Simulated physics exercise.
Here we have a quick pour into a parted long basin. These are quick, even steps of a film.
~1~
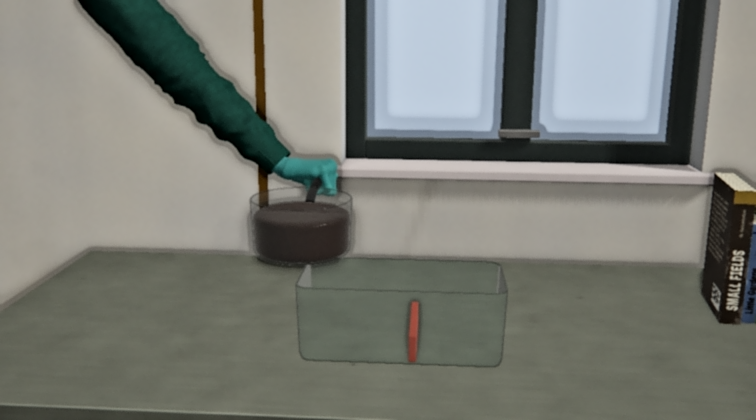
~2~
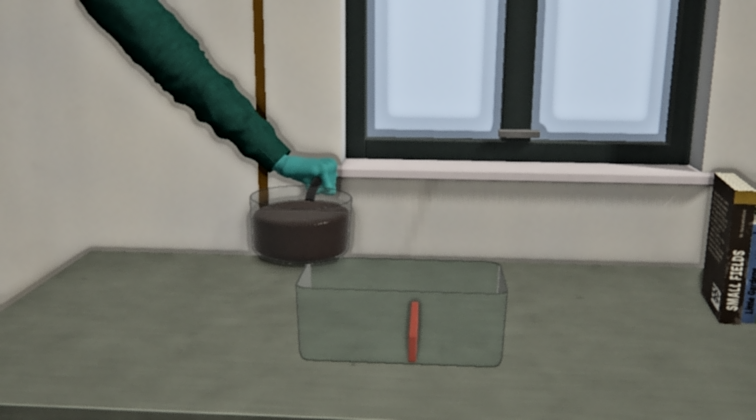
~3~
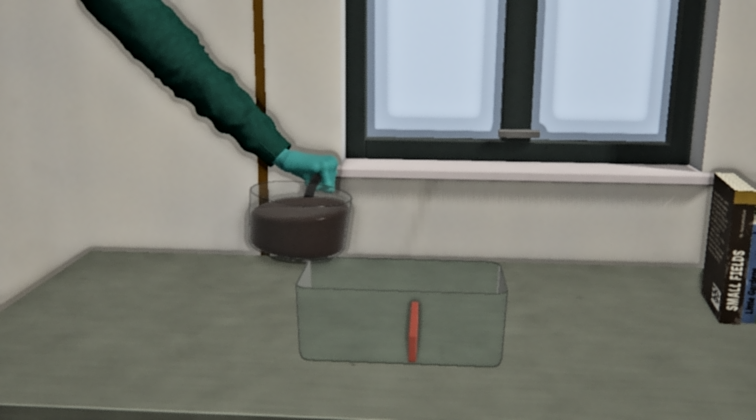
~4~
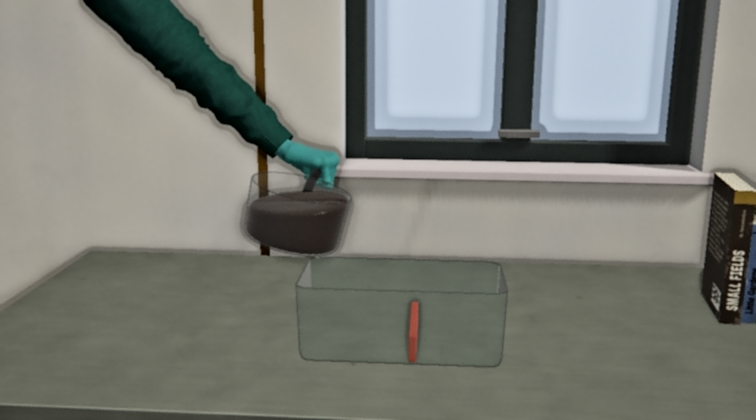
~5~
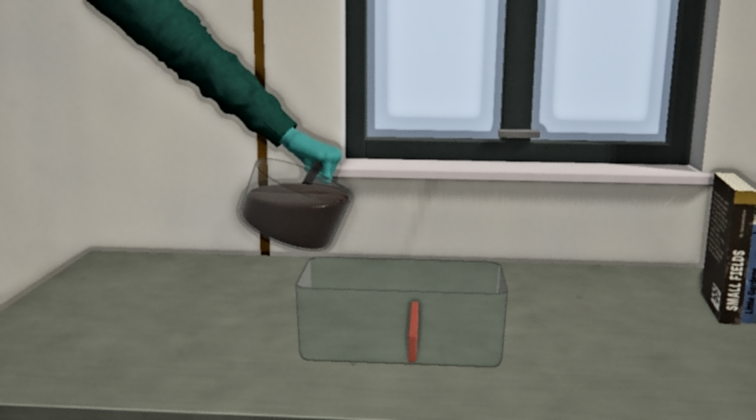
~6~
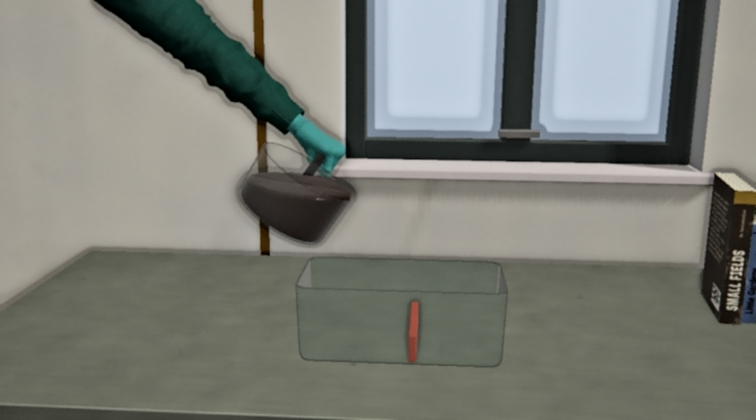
The video shows a teal-gloved hand in a green sleeve lifting a clear round container of dark liquid slightly and tilting it steadily to the right, above and behind a still, clear rectangular basin with a red upright piece.
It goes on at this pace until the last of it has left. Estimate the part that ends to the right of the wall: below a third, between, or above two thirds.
In the end between a third and two thirds is right of the wall.
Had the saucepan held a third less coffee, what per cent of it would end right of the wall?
Roughly 60 in a hundred.
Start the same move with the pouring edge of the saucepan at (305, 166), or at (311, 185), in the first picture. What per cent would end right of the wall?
First some 30, then 25 per cent.
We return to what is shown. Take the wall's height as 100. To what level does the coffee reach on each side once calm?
The left part 40 per cent, the right part 70.
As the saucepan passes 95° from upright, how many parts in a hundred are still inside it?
Close to 45 per cent.
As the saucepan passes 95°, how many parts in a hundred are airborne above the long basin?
Near 45 %.
A moment on, the saucepan is tipped on its side and 47 per cent is still to pour, 7 is left of the wall and 0 right of it.
Next, the saucepan is tipped right over and 5 per cent is still to pour, 7 is left of the wall and 72 right of it.
Then the saucepan is tipped right over and 0 per cent is still to pour, 20 is left of the wall and 47 right of it.
Later the saucepan is tipped right over and 0 per cent is still to pour, 34 is left of the wall and 58 right of it.
At rest 38 per cent lies left of the wall, 55 right of it and 8 outside.
